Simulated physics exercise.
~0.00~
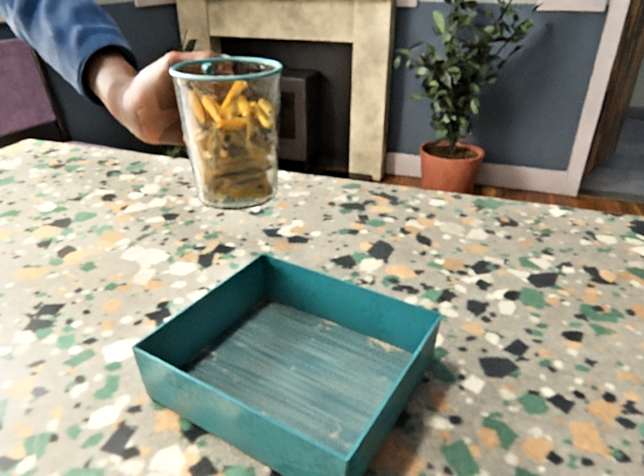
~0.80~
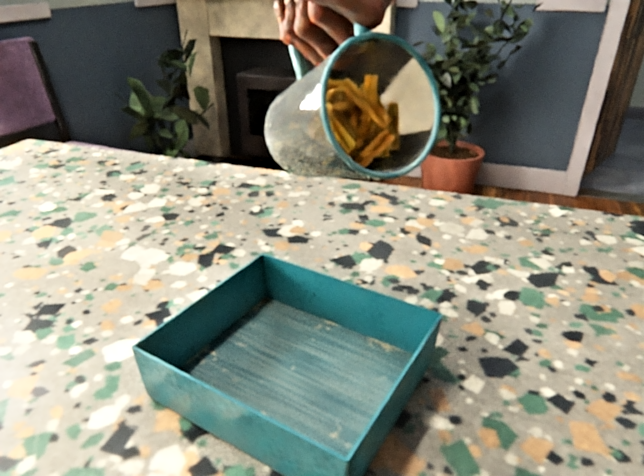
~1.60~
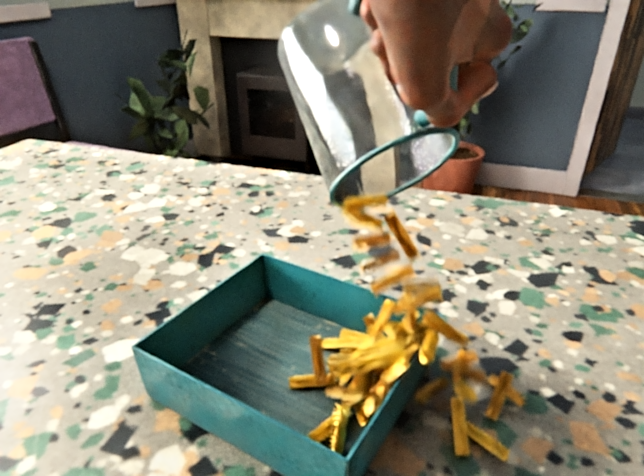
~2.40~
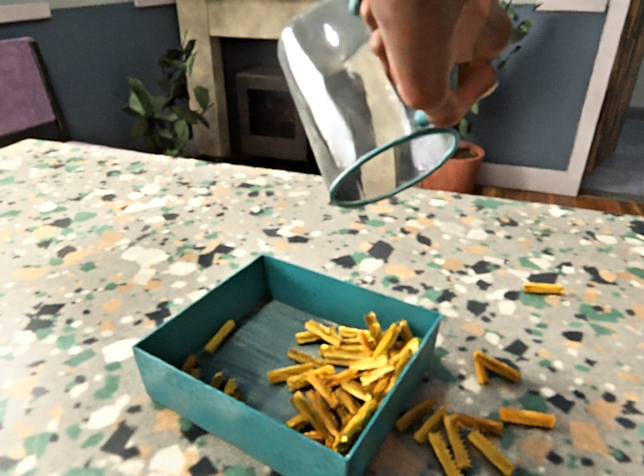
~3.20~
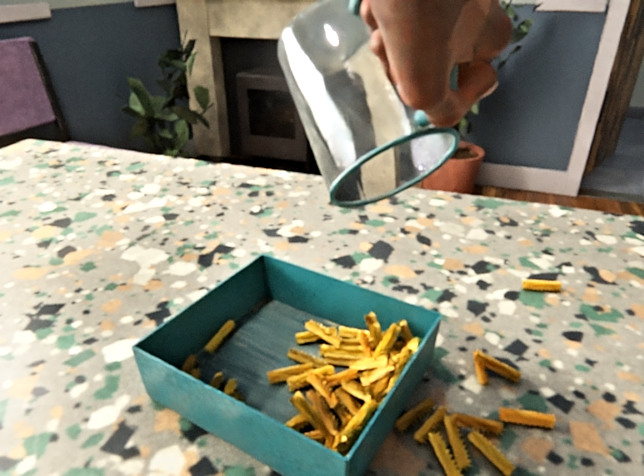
Yellow pasta pieces tumbled out of a clear, teal-rimmed cup as a hand moved it right and tipped it upside down over a speckled table, most landing in a square teal tin and the rest lying scattered beside it to the right.
